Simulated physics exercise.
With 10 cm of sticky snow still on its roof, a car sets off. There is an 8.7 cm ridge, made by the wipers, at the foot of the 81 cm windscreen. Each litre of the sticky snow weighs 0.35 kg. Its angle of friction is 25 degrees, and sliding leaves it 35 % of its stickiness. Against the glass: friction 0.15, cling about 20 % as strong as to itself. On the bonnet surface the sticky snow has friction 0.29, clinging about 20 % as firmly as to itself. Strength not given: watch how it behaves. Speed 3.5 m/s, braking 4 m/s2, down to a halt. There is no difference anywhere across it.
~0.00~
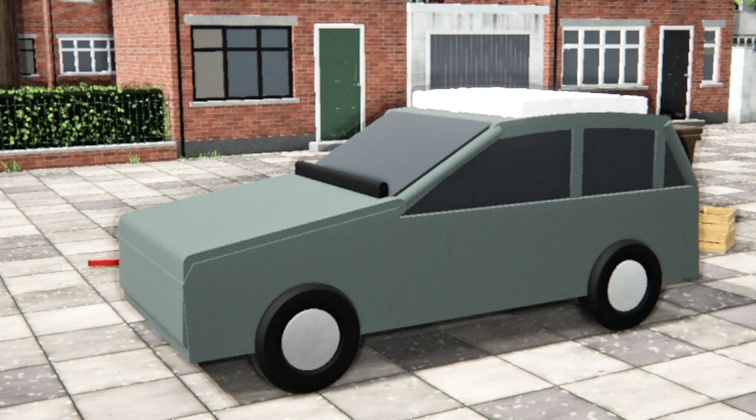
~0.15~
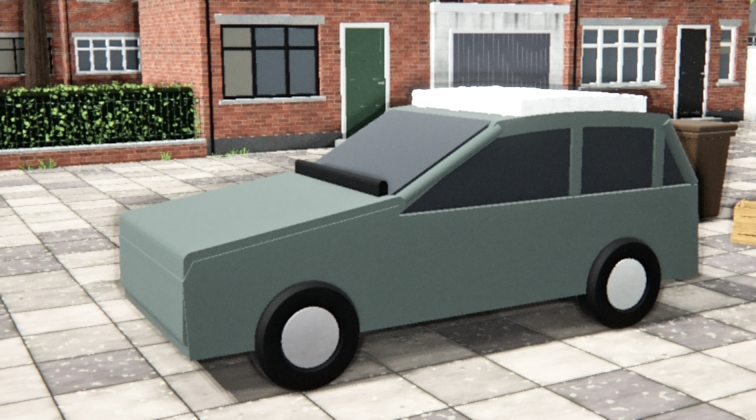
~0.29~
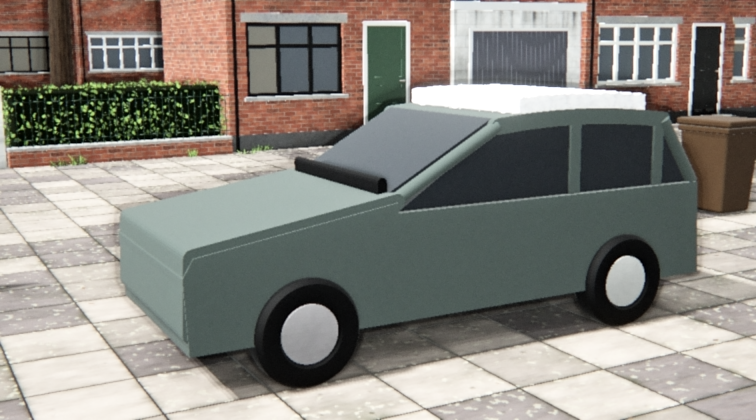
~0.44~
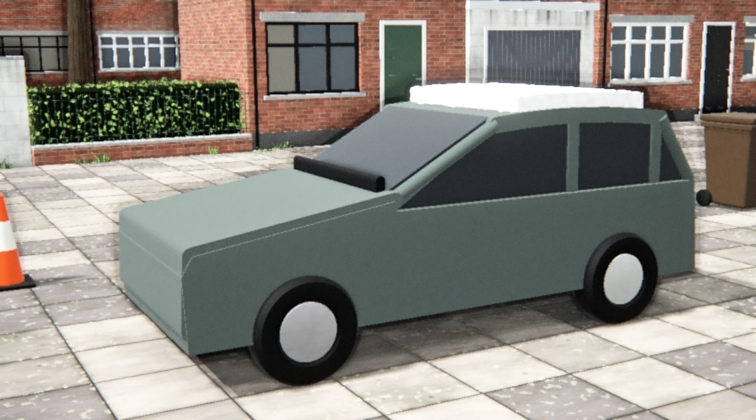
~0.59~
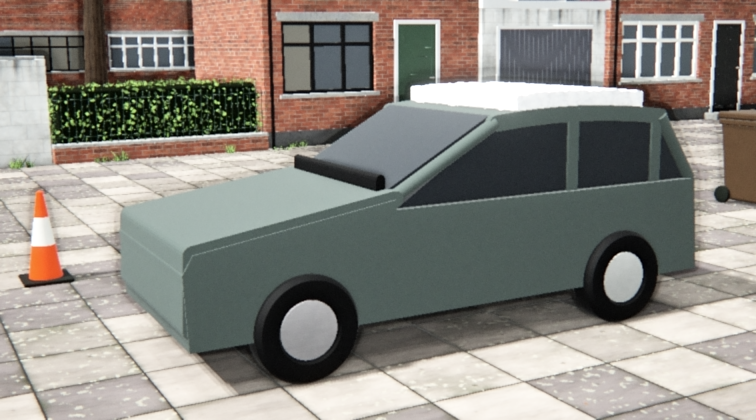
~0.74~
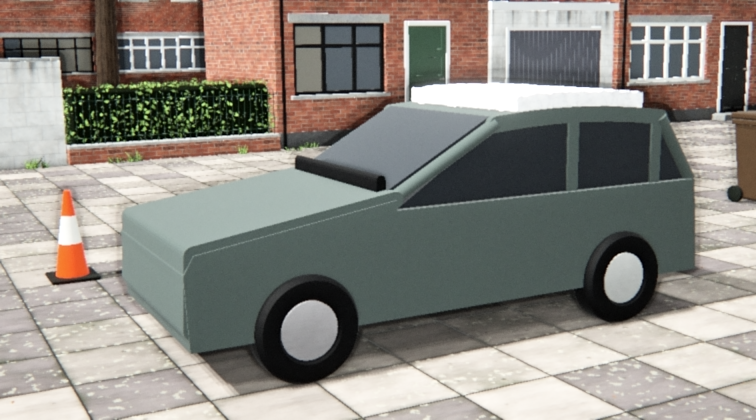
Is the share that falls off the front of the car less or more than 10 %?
The share that falls off the front of the car is less than 10 %.
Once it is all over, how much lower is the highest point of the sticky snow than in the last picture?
Around 0 centimetres, give or take.
By 1.10 s, all of the snow is on the roof, none on the glass, none on the bonnet and none has gone off the nose.
By 1.52 s, all of the snow is on the roof, none on the glass, none on the bonnet and none has gone off the nose.
By 1.95 s, all of the snow is on the roof, none on the glass, none on the bonnet and none has gone off the nose.
By 2.38 s, all of the snow is on the roof, none on the glass, none on the bonnet and none has gone off the nose.
By 2.48 s, at the end, all of the snow is on the roof, none on the glass, none on the bonnet and none has gone off the nose.
